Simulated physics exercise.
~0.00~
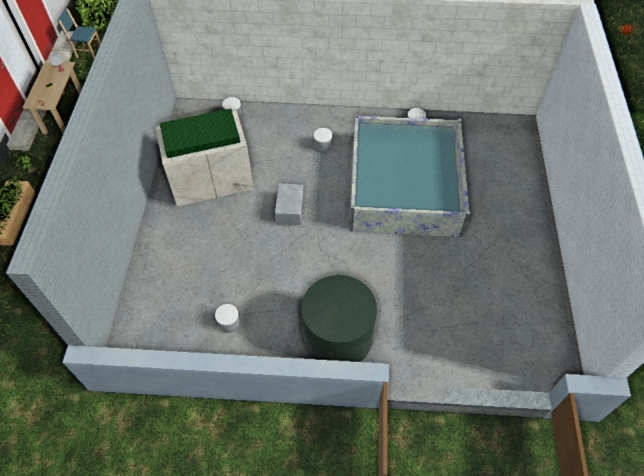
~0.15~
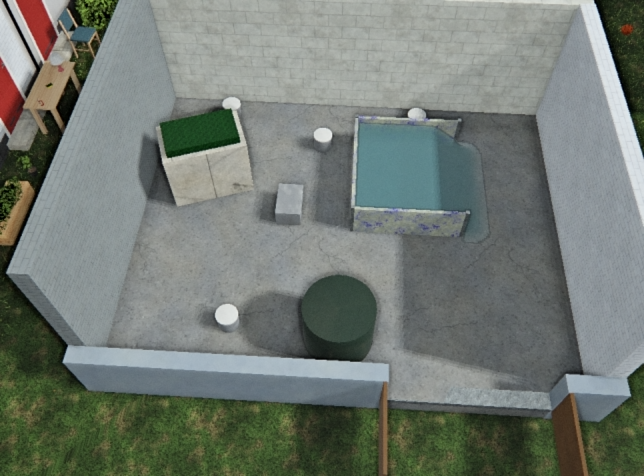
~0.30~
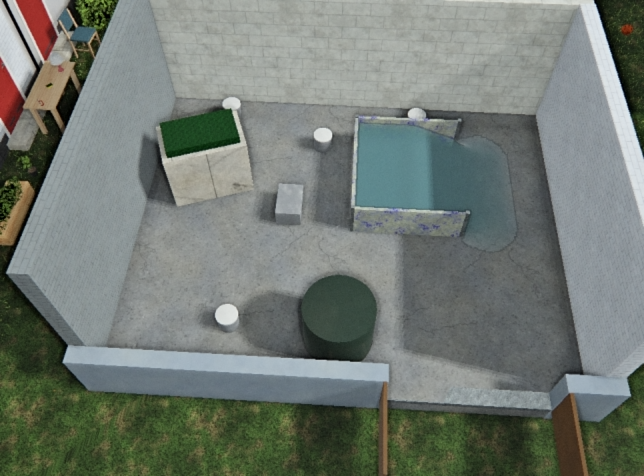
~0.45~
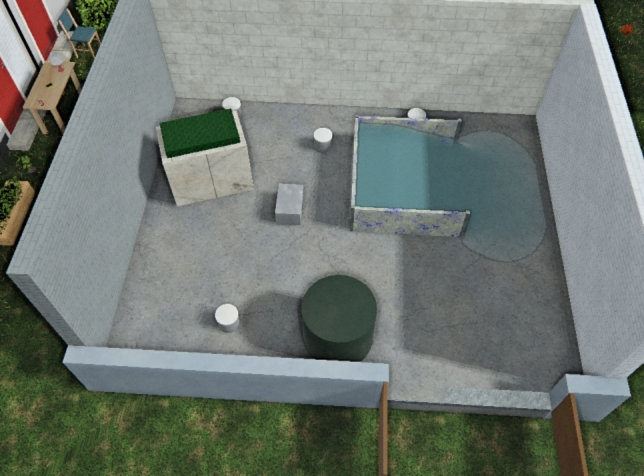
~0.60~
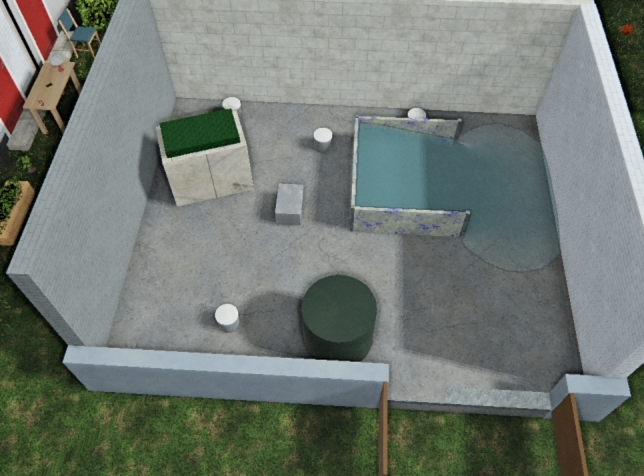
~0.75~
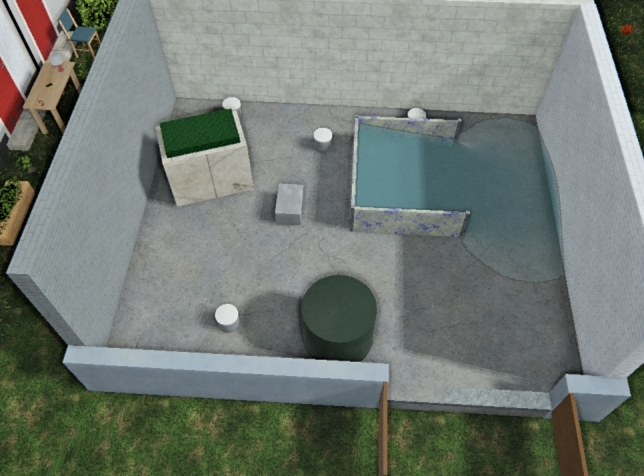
The clip opens on a walled grey court seen from above, with a square tank of water, a dark green round object and a planter-like block standing still. The tank's right side opens and water pours out, spreading in a rounded sheet across the floor until it reaches the right wall.
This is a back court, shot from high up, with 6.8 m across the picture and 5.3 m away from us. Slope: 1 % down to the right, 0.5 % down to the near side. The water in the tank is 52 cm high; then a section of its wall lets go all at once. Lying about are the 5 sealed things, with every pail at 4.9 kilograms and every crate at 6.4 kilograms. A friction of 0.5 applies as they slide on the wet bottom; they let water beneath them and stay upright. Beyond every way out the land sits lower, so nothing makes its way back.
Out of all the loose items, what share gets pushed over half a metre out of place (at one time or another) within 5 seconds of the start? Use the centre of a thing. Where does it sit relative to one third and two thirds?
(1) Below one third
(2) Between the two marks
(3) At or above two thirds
2.
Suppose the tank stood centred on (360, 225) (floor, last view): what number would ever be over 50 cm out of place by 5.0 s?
1.
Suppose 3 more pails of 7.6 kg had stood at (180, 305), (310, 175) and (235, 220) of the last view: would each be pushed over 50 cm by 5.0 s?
Answers in order are does not cross, does not cross and does not cross.
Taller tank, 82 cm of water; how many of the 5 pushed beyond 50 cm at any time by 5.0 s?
Result: 2.
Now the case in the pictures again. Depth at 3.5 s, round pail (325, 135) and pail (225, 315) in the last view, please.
First about 2 cm, second about 0 cm.
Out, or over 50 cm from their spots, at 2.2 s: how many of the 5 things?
0 in all.
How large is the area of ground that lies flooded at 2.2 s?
About 12.0 m2.
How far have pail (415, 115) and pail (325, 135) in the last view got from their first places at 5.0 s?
The first is off by 400 cm, the second by 0 cm.
After 1.1 s 0 of 5 are over 50 cm from their spots; 0 afloat.
After 2.2 s 0 of 5 are over 50 cm from their spots; 0 afloat.
After 3.5 s 1 of 5 are over 50 cm from their spots; 0 afloat.
After 5.0 s 2 of 5 are over 50 cm from their spots, and 2 have been at some point; 1 afloat.
